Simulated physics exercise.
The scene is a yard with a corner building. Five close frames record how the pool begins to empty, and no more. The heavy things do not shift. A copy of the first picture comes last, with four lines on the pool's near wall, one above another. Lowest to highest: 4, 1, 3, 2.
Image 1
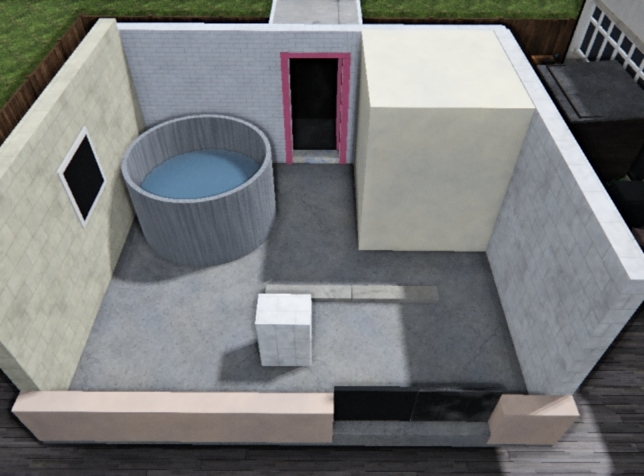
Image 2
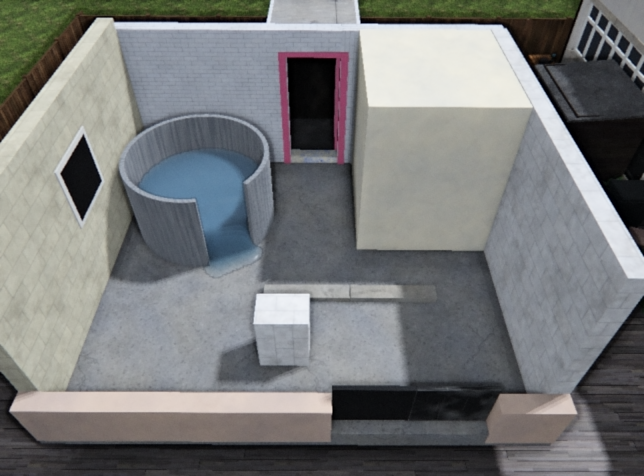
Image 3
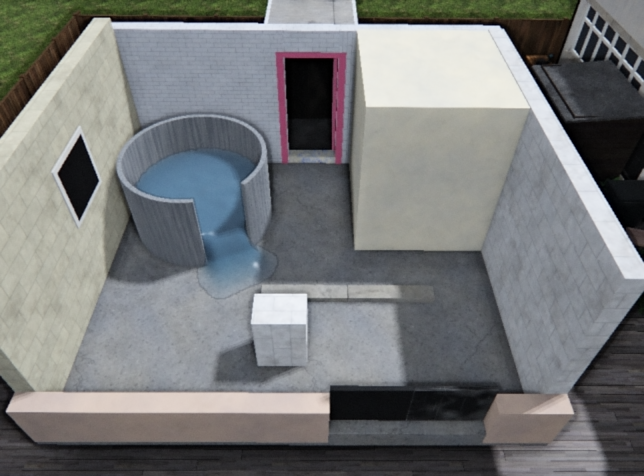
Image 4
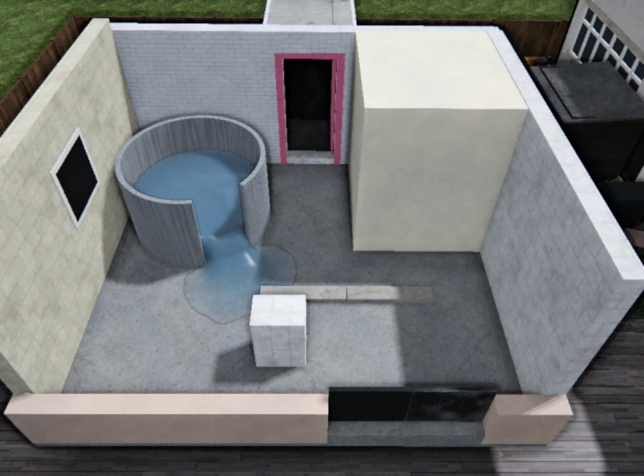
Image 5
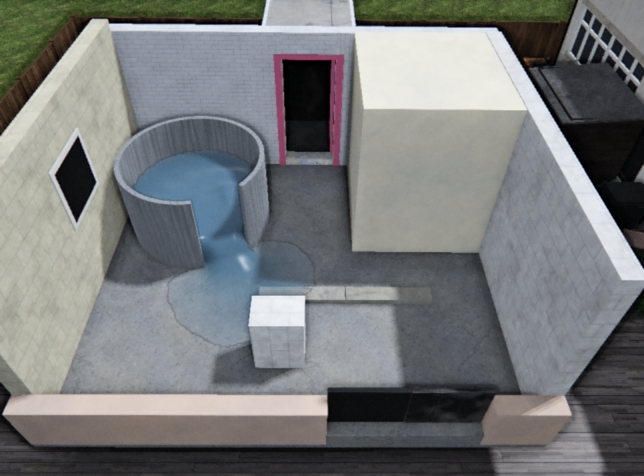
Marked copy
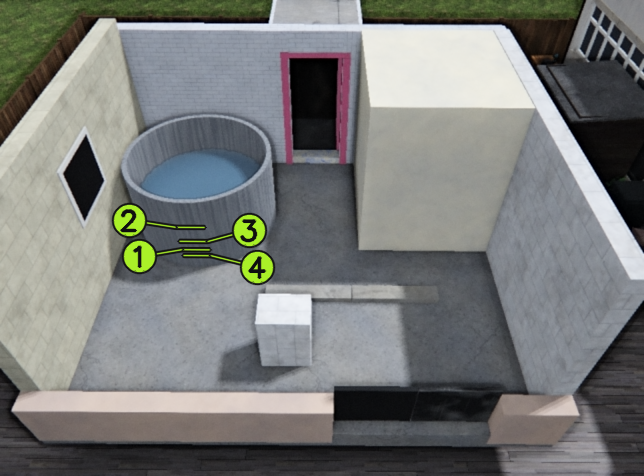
In a walled yard, water pours from an opening in the round pool and spreads outward.
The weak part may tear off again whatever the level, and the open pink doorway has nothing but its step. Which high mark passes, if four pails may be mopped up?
Use mark 2.
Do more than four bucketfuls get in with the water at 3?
No, that is safe.
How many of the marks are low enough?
All of them.
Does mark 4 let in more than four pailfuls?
No, not at all.
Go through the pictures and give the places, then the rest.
Water in the pool at rest, its middle at (204, 186); foot of the pink doorway at (316, 163); shut gate at (417, 392), in the first picture.
In the second picture, 1 % of the ground under water, visible out to (207, 267).
In the third picture, 3 % of the ground under water, visible out to (215, 292).
In the fourth picture, 7 % of the ground under water, visible out to (227, 317).
In the fifth picture, 12 % of the ground under water, visible out to (232, 332).
In lime, 1 at (195, 249); 2 at (190, 227); 3 at (193, 241); 4 at (197, 255); from the bottom up 4, 1, 3, 2.
For mark 1, nothing gets over.
For mark 2, a splash gets over, under a bucket.
For mark 3, nothing gets over.
For mark 4, nothing gets over.
